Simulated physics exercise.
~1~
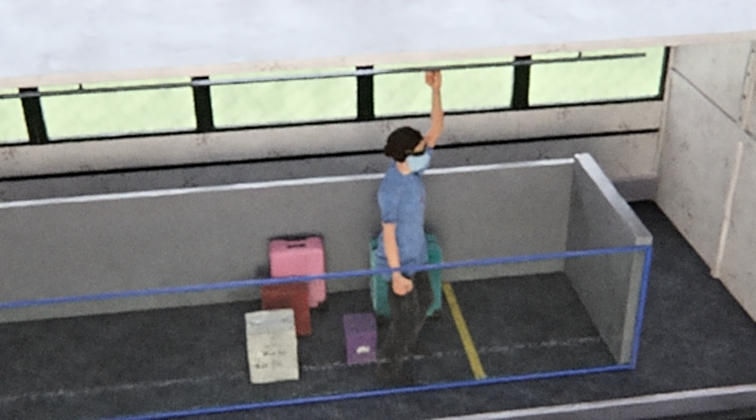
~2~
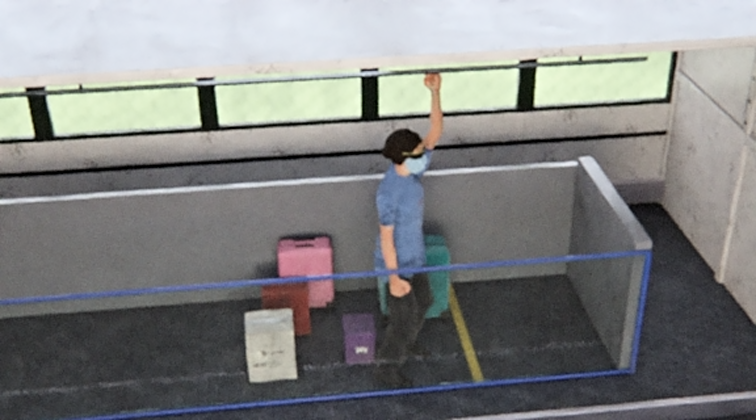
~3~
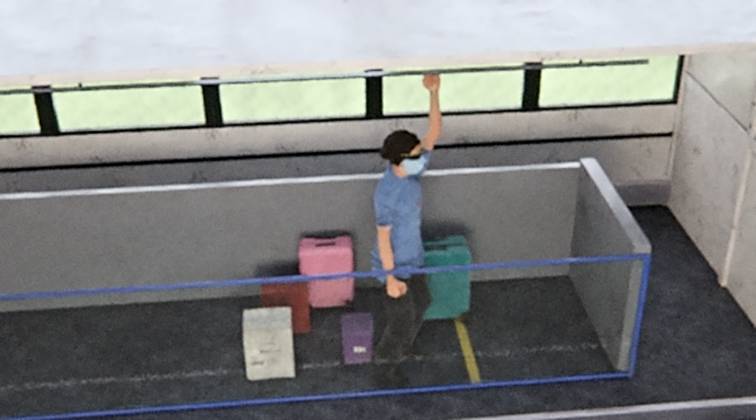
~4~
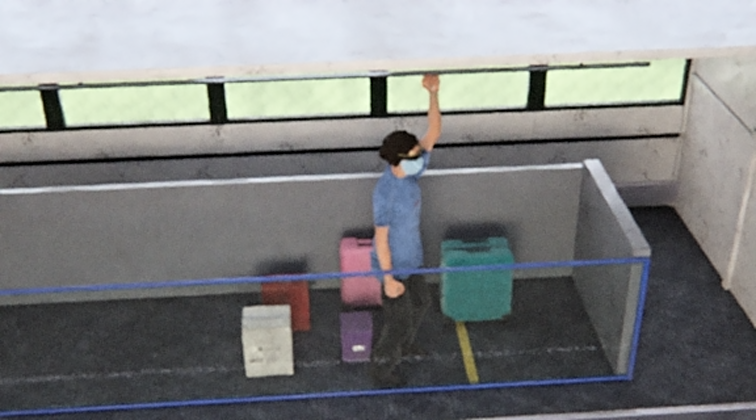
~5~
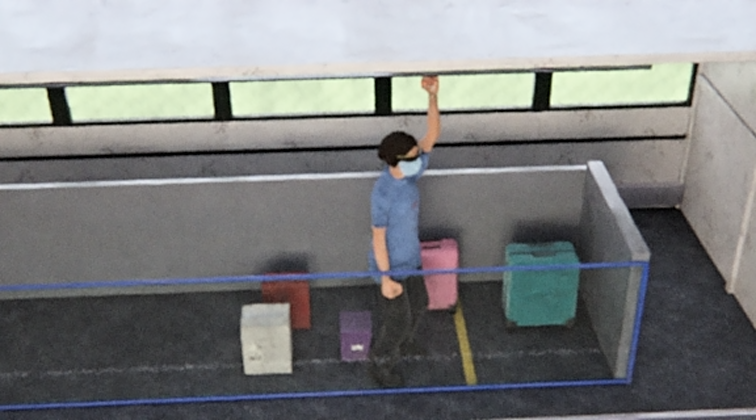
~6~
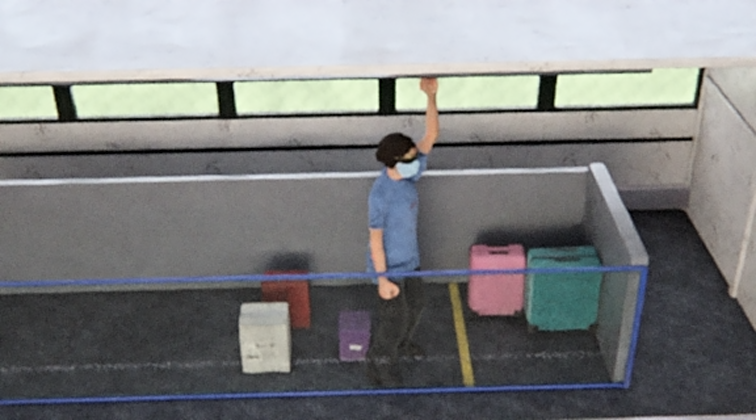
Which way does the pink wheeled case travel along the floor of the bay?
The pink wheeled case travels to the right, passing behind the standing person and crossing the yellow line.
